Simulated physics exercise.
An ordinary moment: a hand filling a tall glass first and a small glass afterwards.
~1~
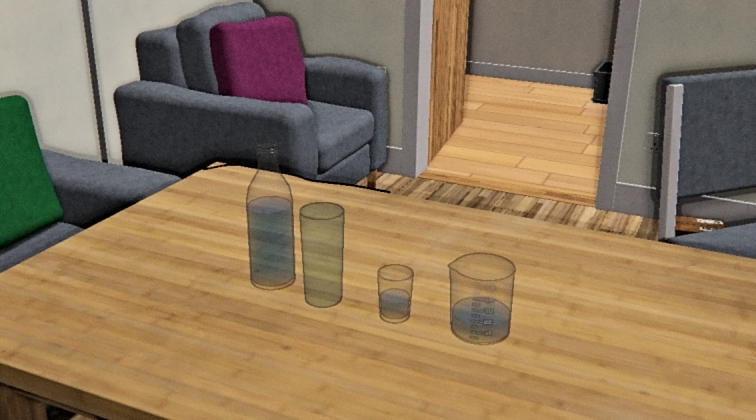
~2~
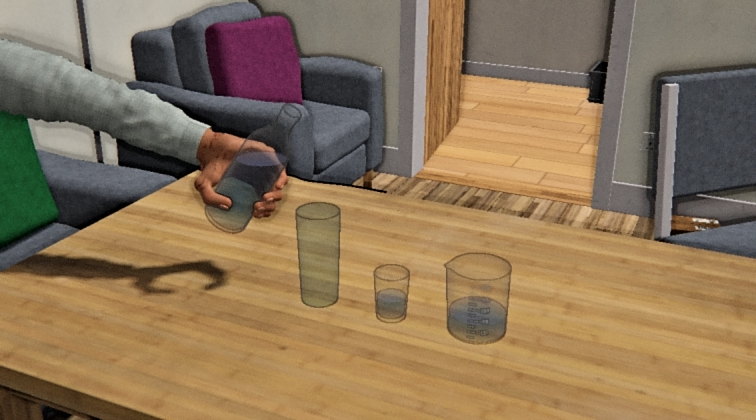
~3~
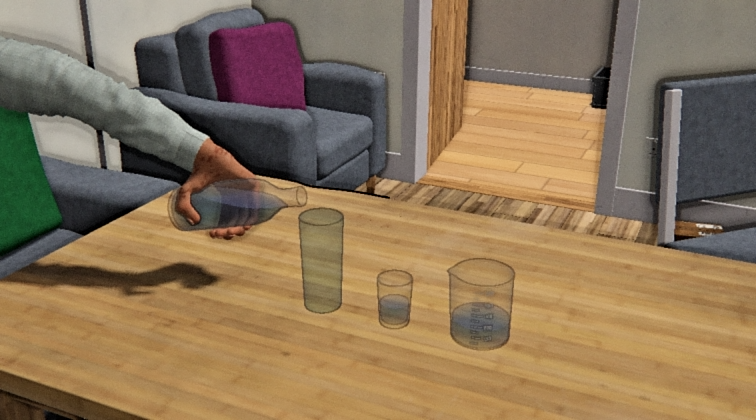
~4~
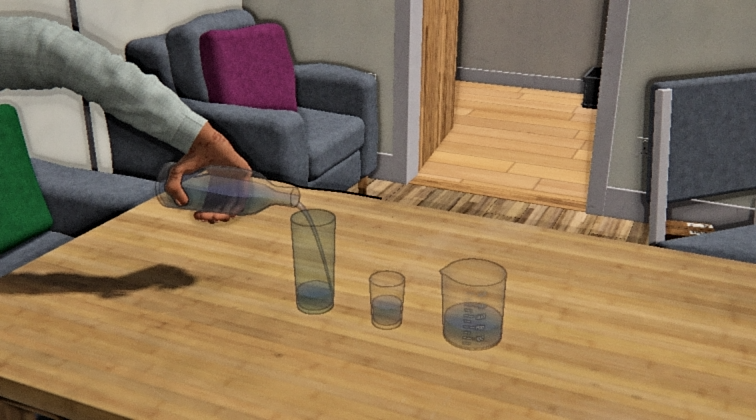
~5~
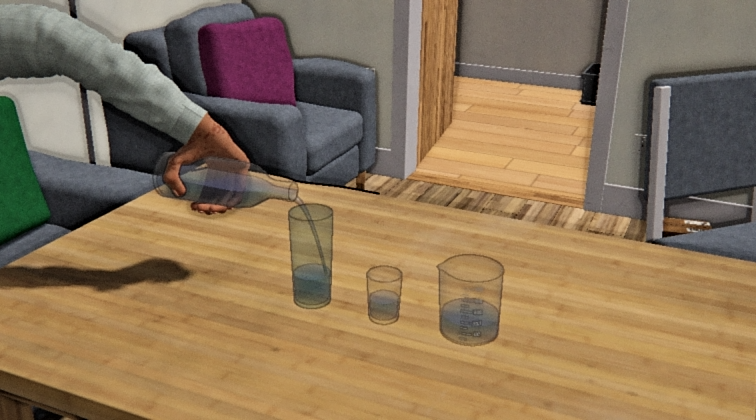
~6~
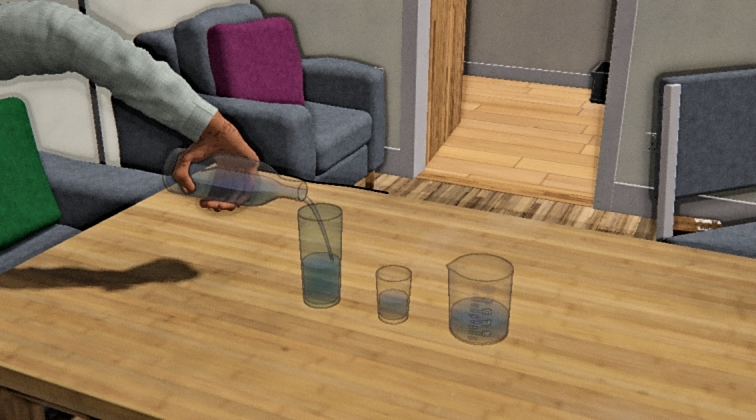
A hand lifts a bottle from the left of a wooden table, tips it sideways, and pours liquid into the tall glass, whose level rises while the small glass and beaker beside it stay in place.
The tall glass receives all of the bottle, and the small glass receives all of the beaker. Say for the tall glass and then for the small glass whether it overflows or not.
Tall glass: Overflows; small glass: Overflows.
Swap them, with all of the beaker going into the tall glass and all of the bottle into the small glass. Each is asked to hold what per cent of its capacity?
40 % then 480 %.
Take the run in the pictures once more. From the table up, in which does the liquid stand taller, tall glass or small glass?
That would be in the tall glass on the left.
Shortly, the tall glass is about three quarters full.
Then, the tall glass is full to the brim, some went over its rim.
At the finish, the tall glass is full to the brim, some went over its rim; the small glass is full to the brim, some went over its rim.
